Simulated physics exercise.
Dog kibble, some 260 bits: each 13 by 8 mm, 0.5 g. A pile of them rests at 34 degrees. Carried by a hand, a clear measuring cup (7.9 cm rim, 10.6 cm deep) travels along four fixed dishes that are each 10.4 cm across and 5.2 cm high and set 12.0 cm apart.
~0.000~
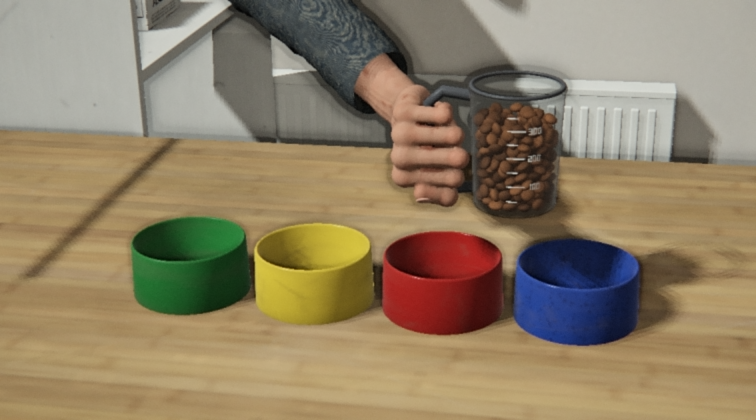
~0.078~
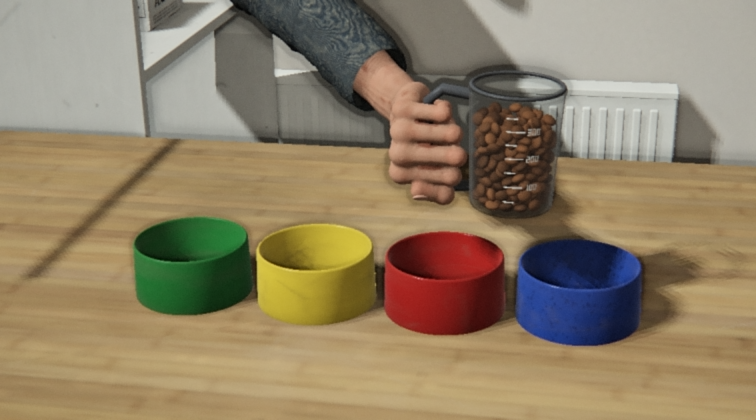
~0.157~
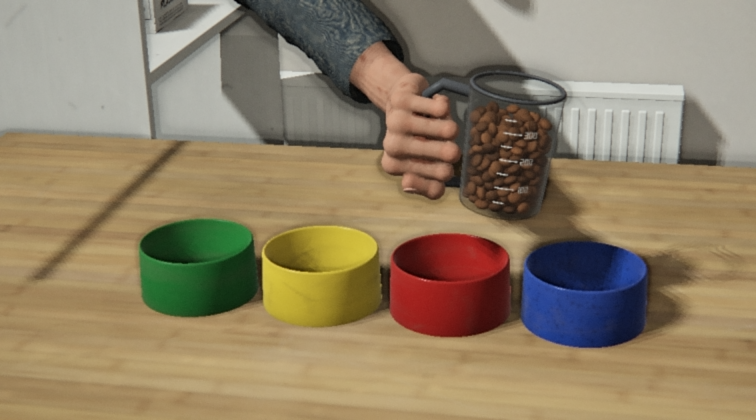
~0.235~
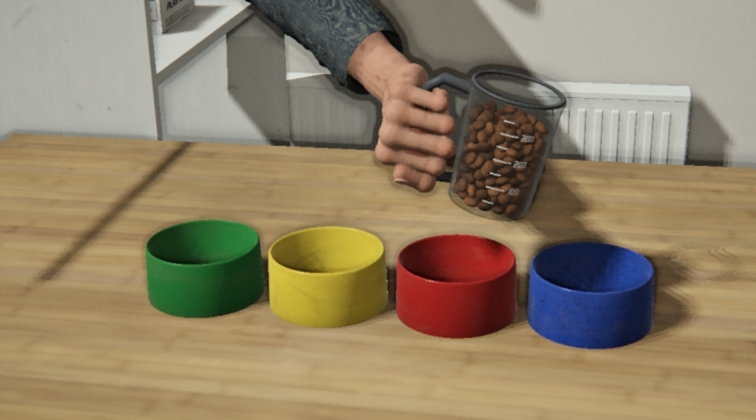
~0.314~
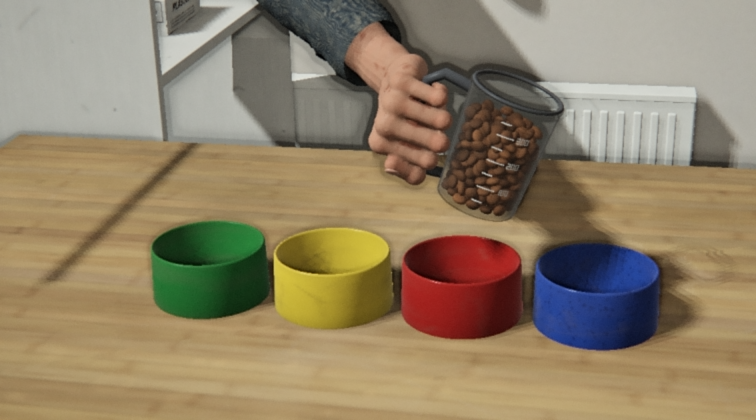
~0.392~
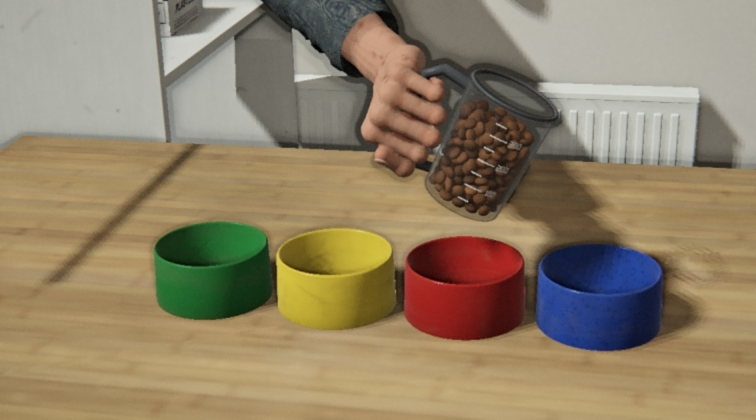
A hand held a clear measuring cup of brown kibble above a wooden table, behind green, yellow, red and blue bowls, then steadily tilted it to the right while shifting slightly left.
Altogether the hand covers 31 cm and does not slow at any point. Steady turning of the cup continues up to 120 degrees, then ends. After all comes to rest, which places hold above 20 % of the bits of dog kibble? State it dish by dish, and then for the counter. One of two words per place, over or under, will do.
Red - under, blue - under, green - under, yellow - over, counter - under.
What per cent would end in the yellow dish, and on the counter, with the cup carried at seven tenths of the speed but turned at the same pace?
Yellow: 0; counter: 10.
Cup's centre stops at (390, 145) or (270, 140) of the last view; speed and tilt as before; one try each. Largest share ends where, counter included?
The biggest share goes to red first, then to yellow.
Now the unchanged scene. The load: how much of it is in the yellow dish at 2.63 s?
Some 90 in a hundred by then.
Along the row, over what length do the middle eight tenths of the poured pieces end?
I'd put it at close to 9 cm.
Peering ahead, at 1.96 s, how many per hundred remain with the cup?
I reckon around 15 per cent.
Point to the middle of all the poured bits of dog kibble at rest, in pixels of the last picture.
Approximately (344, 281) in the last picture.
After 1.33 s, tilt 97 degrees; cup holds 100 %.
After 1.96 s, tilt 120 degrees; cup holds 15 %, red 5 %, yellow 70 %.
After 2.63 s, tilt 120 degrees; cup holds 0 %, red 5 %, yellow 90 %.
By 2.9 s all is still; red 5 %, blue 0 %, green 0 %, yellow 90 %, counter 5 %.
